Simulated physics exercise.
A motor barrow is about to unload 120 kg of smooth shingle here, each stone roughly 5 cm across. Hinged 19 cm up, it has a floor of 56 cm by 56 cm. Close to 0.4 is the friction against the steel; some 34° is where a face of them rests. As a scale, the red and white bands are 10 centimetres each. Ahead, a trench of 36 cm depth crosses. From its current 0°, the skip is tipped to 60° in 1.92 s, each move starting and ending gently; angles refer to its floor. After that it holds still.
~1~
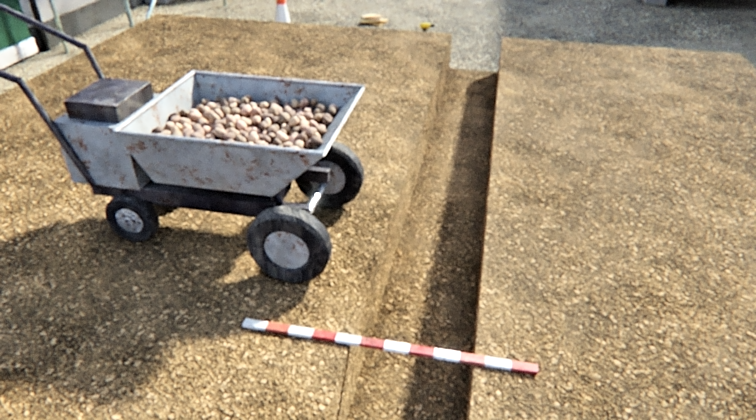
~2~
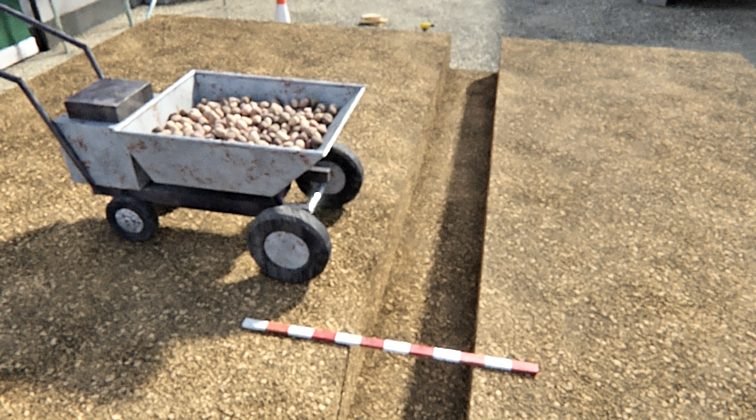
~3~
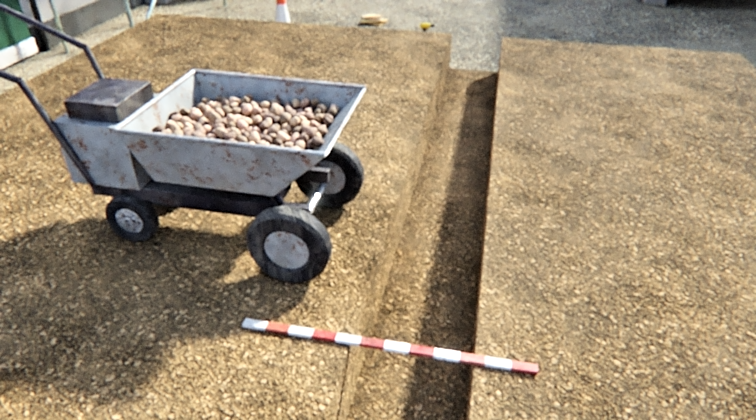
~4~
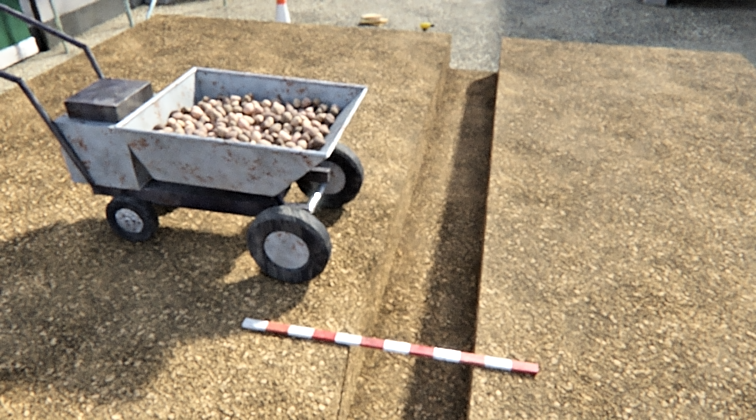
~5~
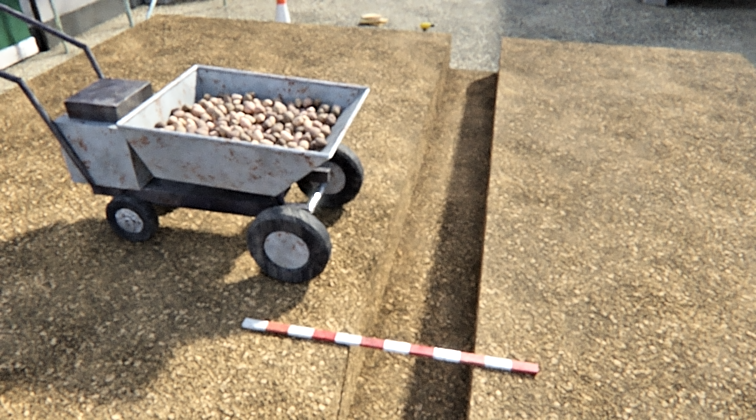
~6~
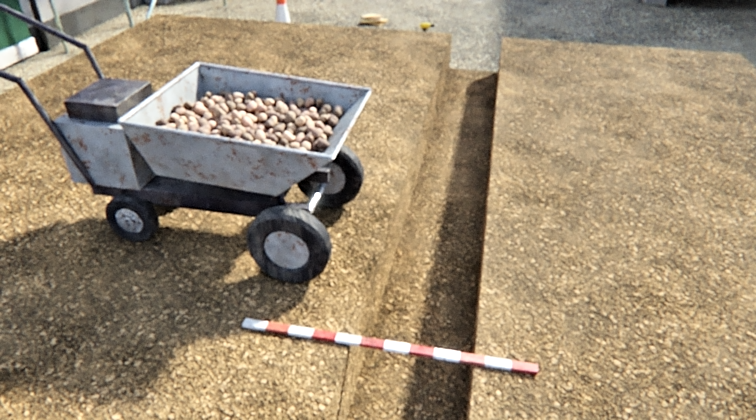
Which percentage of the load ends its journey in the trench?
Roughly 90 per cent.
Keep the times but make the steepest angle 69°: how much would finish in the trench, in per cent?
It would be near 90 per cent.
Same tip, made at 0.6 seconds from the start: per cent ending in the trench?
I'd put it at roughly 65 per cent.
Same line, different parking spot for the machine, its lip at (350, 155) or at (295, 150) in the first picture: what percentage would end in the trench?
65 % and 100 %.
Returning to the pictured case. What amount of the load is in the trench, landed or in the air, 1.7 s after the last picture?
Approx. 50 % of the load.
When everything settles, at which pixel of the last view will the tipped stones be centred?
(449, 299).
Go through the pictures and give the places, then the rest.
In the first picture, the skip is at 0°, its lip at (324, 154); the top of the load is at (269, 118).
In the second picture, lip at (324, 155), floor tilted 0°, highest stones at (269, 118).
In the third picture, the skip is at 1°, its lip at (325, 155); the top of the load is at (270, 118).
In the fourth picture, the skip is at 1°, its lip at (327, 156); the top of the load is at (261, 114).
In the fifth picture, lip at (329, 157), floor tilted 3°, highest stones at (245, 112).
In the sixth picture, the skip is at 4°, its lip at (332, 158); the top of the load is at (224, 109).
Then, 1.1 s after the last picture the floor is at 51°, 100 % in the skip; the foremost stones are at (409, 193).
Then, 1.7 s after the last picture the floor is at 60°, 47 % in the skip, 48 % in the trench, 5 % past the trench; the foremost stones are at (525, 283).
Then, 2.1 s after the last picture the floor is at 60°, 20 % in the skip, 71 % in the trench, 10 % past the trench; the foremost stones are at (599, 306).
Then, 4.0 s after the last picture the floor is at 60°, 0 % in the skip, 90 % in the trench, 10 % past the trench; the foremost stones are at (645, 313).
